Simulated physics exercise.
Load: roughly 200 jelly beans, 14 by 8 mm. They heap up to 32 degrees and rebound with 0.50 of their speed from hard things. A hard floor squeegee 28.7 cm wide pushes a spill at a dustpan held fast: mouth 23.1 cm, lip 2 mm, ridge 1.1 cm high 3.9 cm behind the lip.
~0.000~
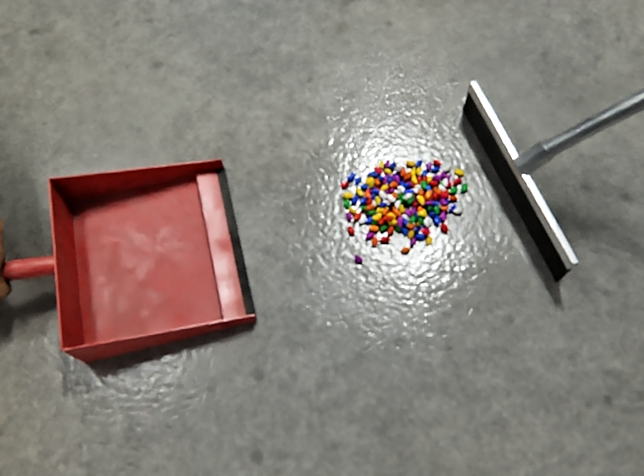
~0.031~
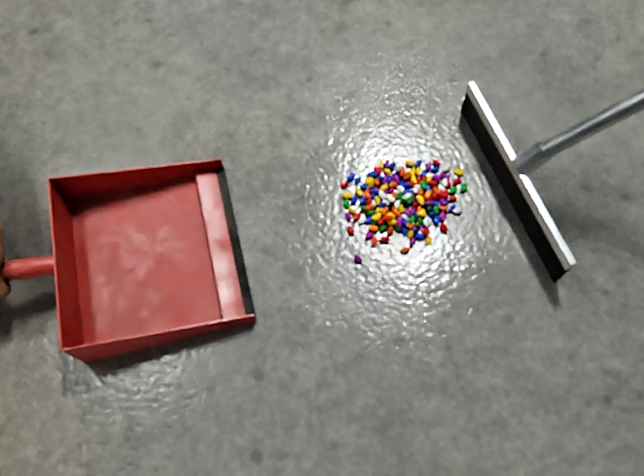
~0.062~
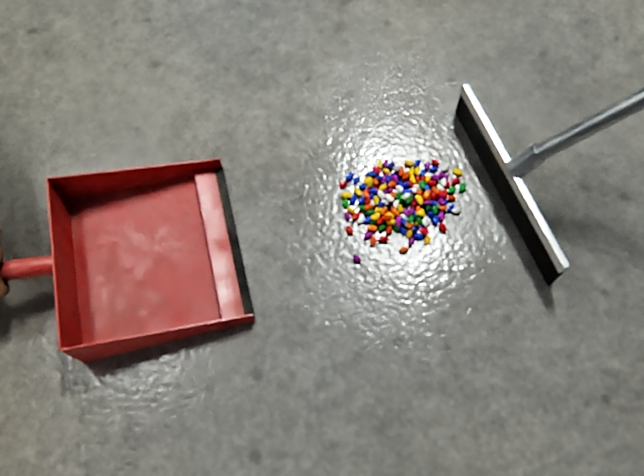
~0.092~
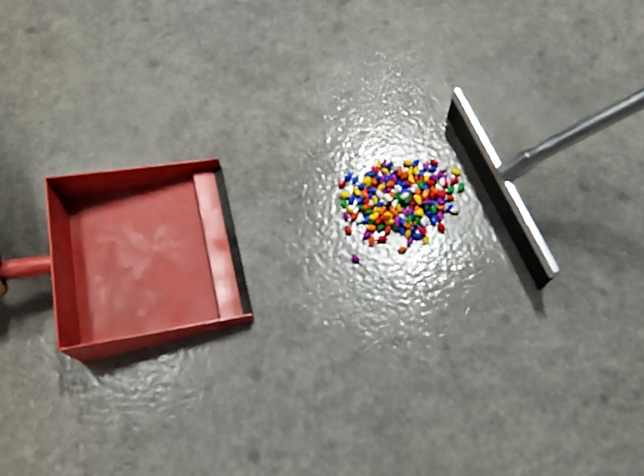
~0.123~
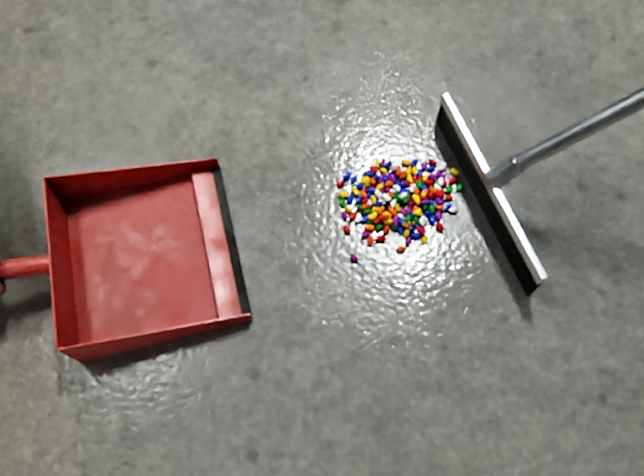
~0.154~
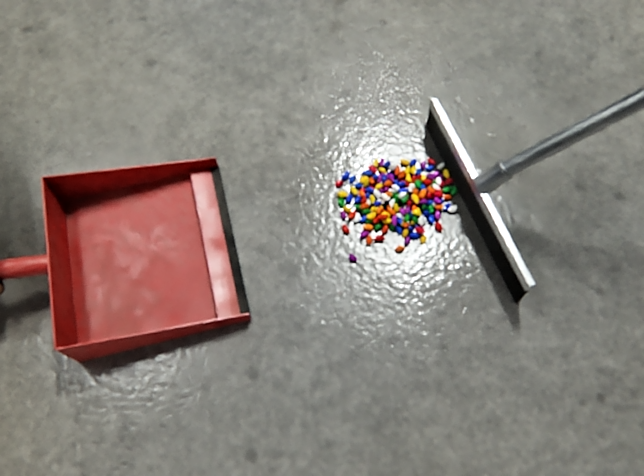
A grey, mottled hard floor with glossy, light-reflecting patches is seen from above. A red dustpan, its handle gripped by a partly visible hand, lies at the left, a loose pile of small multicoloured candies sits near the middle, and a black-and-silver squeegee slants at the right. The squeegee slides a short way left and slightly down to the pile's right edge, barely disturbing it, while the dustpan stays almost still.
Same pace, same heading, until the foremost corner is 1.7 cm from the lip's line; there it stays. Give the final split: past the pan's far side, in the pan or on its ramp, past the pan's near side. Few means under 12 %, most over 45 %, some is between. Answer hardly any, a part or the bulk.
Past the pan's far side: Hardly any; in the pan or on its ramp: A part; past the pan's near side: A part.
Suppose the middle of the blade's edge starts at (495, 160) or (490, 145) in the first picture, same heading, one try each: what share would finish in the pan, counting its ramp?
Some 35 and 35 per cent.
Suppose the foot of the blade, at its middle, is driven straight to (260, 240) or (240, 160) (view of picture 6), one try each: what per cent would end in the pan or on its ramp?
Some 40 and 15 per cent.
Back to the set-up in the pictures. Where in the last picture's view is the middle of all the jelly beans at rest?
Near (238, 280).
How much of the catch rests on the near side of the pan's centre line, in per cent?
Roughly 90 per cent.
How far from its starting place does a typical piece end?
About 26 cm.
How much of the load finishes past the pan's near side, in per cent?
About 20 per cent.
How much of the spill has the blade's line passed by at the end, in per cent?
Some 10 per cent.
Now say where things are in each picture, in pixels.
The first picture shows blade from (571, 264) to (473, 89), moved 0.0 cm, 0 of the pieces shifted so far; middle of the pieces at (405, 198); pan at (145, 262).
The second picture shows blade from (569, 265) to (471, 89), moved 0.3 cm, 0 of the pieces shifted so far; middle of the pieces at (405, 198).
The third picture shows blade from (562, 268) to (465, 92), moved 1.0 cm, 0 of the pieces shifted so far; middle of the pieces at (403, 197).
The fourth picture shows blade from (553, 273) to (456, 95), moved 2.3 cm, 0 of the pieces shifted so far; middle of the pieces at (402, 197).
The fifth picture shows blade from (541, 279) to (445, 101), moved 4.0 cm, 0 of the pieces shifted so far; middle of the pieces at (401, 197).
The sixth picture shows blade from (528, 286) to (434, 106), moved 5.7 cm, 2 of the pieces shifted so far; middle of the pieces at (399, 197); pan at (139, 261). Its pace works out near 0.55 m/s, heading 18 degrees towards the viewer's side.
After 0.43 s, middle of the blade 18 cm from the lip; 0 % over the lip, far side 0 %, near side 0 %.
After 0.61 s, middle of the blade 9 cm from the lip; 0 % over the lip, far side 0 %, near side 10 %.
After 0.92 s, middle of the blade 3 cm from the lip; 40 % over the lip, far side 0 %, near side 20 %.
By 2.5 s all is still; far side 5 %, pan 40 %, near side 20 %, in front of the lip or behind the blade 40 %.
